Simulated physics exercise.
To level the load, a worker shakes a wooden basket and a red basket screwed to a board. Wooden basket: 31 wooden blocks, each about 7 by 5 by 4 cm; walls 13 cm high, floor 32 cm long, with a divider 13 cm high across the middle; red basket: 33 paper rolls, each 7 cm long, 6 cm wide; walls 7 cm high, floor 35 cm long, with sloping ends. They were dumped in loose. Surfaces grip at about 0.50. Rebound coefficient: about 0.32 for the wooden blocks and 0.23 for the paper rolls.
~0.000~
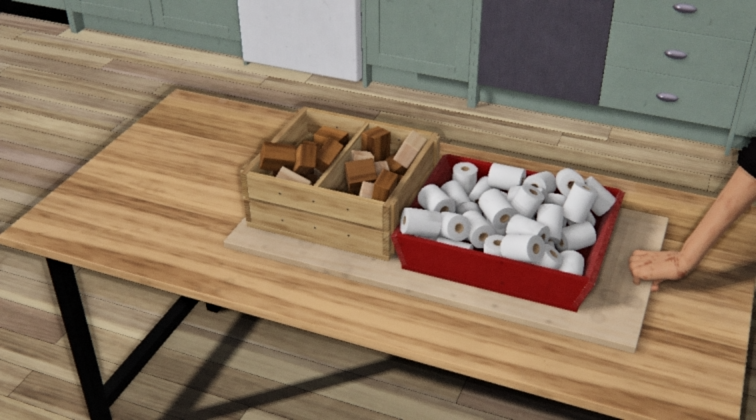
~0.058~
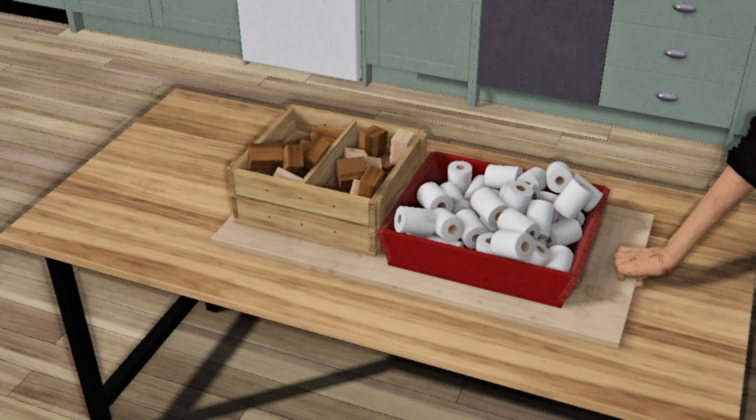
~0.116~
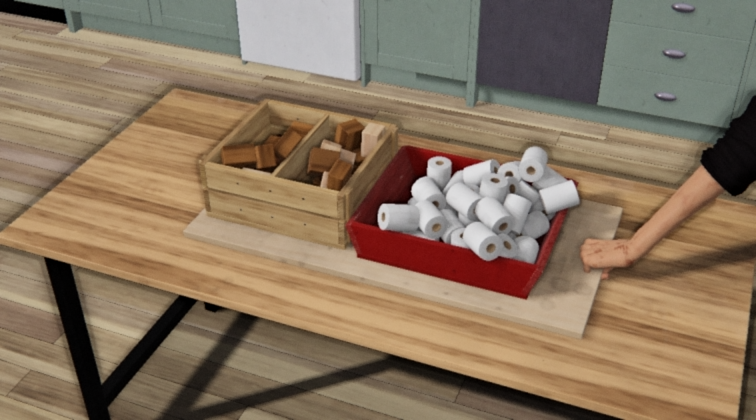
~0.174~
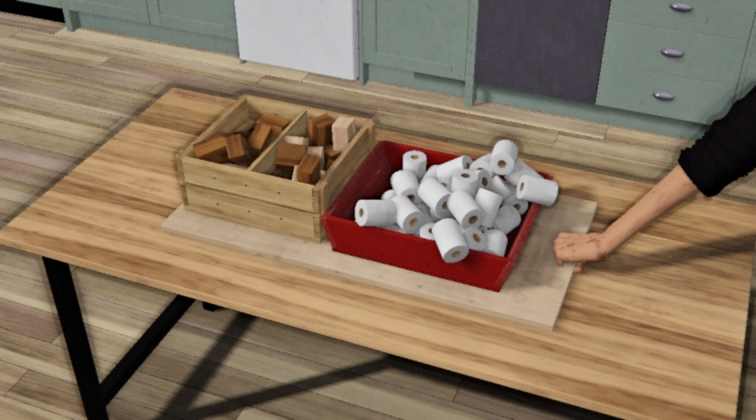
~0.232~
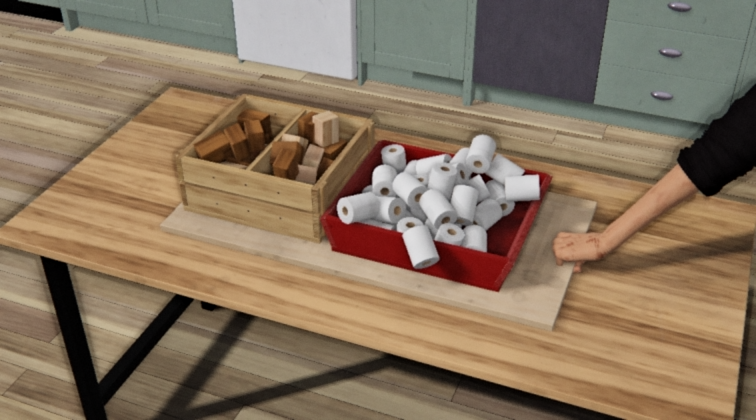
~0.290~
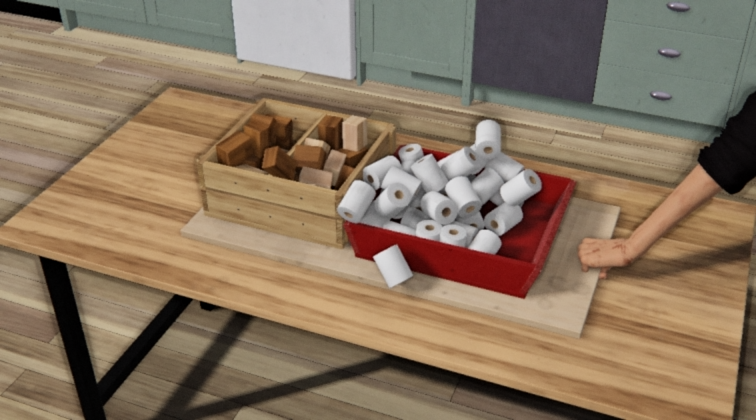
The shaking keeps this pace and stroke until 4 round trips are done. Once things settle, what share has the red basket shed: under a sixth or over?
Over a sixth of the paper rolls leave the red basket.
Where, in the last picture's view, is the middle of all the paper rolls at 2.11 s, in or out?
At about (524, 226).
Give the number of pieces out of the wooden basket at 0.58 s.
Out by then, roughly: Wooden basket 1.
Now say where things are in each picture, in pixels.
In the first frame (places track the rim corner closest to us here; the camera pans a little), red basket (589, 280); wooden basket (384, 204); 0 cm along; all still inside.
The second frame shows red basket (573, 276); wooden basket (370, 200); 3 cm along.
The third frame shows red basket (537, 267); wooden basket (339, 193); 10 cm along.
The fourth frame shows red basket (509, 260); wooden basket (313, 187); 15 cm along; 1 out, the lowest roll at (450, 241).
The fifth frame shows red basket (509, 260); wooden basket (313, 187); 15 cm along; 1 out, the lowest roll at (421, 247).
The sixth frame shows red basket (536, 267); wooden basket (336, 193); 9 cm along; 1 out, the lowest roll at (393, 266).
After 0.58 s, the wooden basket is down by 1 of 31 and the red basket is down by 8 of 33.
After 0.95 s, the wooden basket has all 31 and the red basket is down by 10 of 33.
After 1.46 s, the wooden basket has all 31 and the red basket is down by 12 of 33.
Final count (at 2.11 s), the wooden basket has all 31 and the red basket is down by 14 of 33. Asked share, 14 of 33, 42 per cent.
